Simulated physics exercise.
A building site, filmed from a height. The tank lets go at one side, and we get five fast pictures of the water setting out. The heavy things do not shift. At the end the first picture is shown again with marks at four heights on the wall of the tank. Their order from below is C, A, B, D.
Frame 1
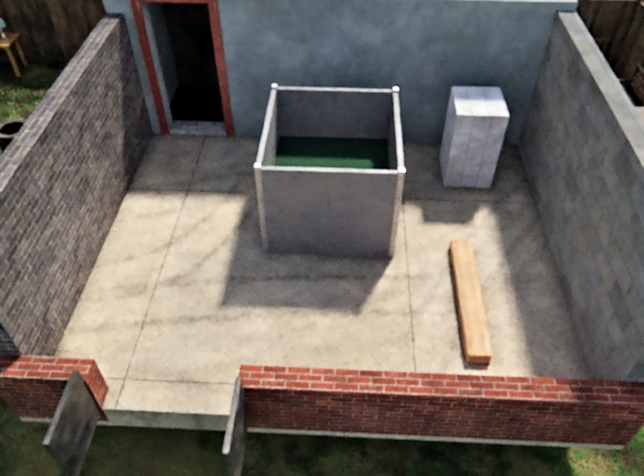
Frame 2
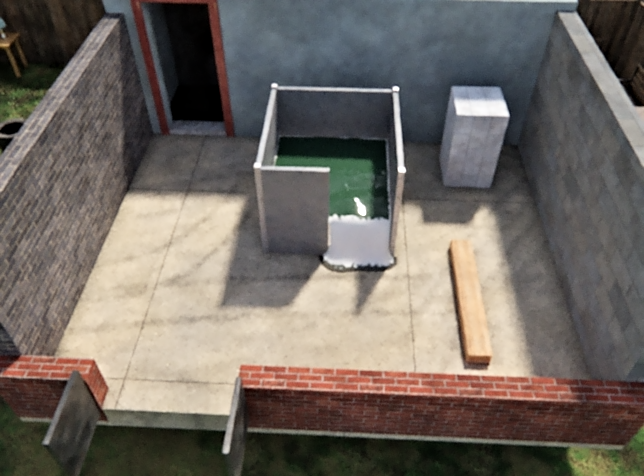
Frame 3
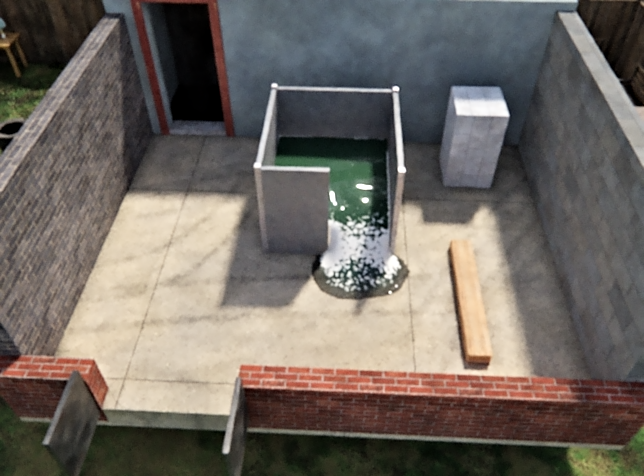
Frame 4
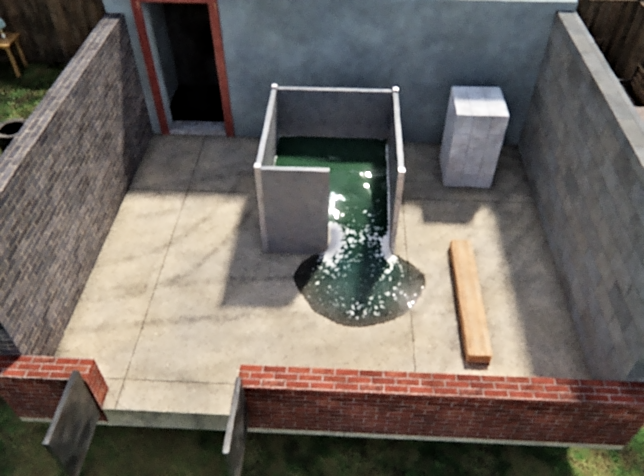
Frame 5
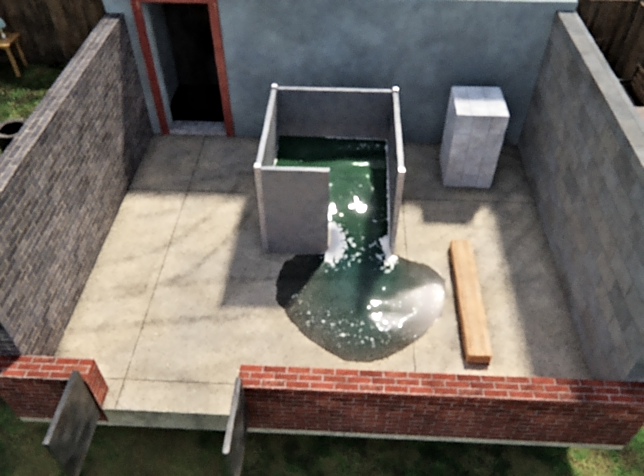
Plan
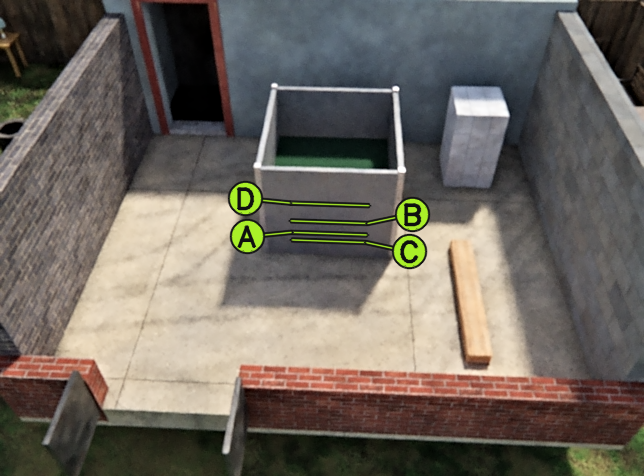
Dark green water sits still in a square grey tank in a walled concrete yard, then pours out through a gap at the right of the tank's front wall. Foaming white, it spreads across the floor in a widening rounded puddle, reaching close to the wooden beam on the right.
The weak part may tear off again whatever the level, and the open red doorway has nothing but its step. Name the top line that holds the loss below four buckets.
The limit is D.
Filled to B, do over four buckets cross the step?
No, not at all.
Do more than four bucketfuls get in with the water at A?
No.
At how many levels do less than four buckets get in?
All of the four.
In lime, A at (329, 233); B at (329, 222); C at (328, 241); D at (329, 204); from the bottom up C, A, B, D.
With A, nothing gets over.
With B, nothing gets over.
With C, nothing gets over.
With D, a bucket or two gets in.
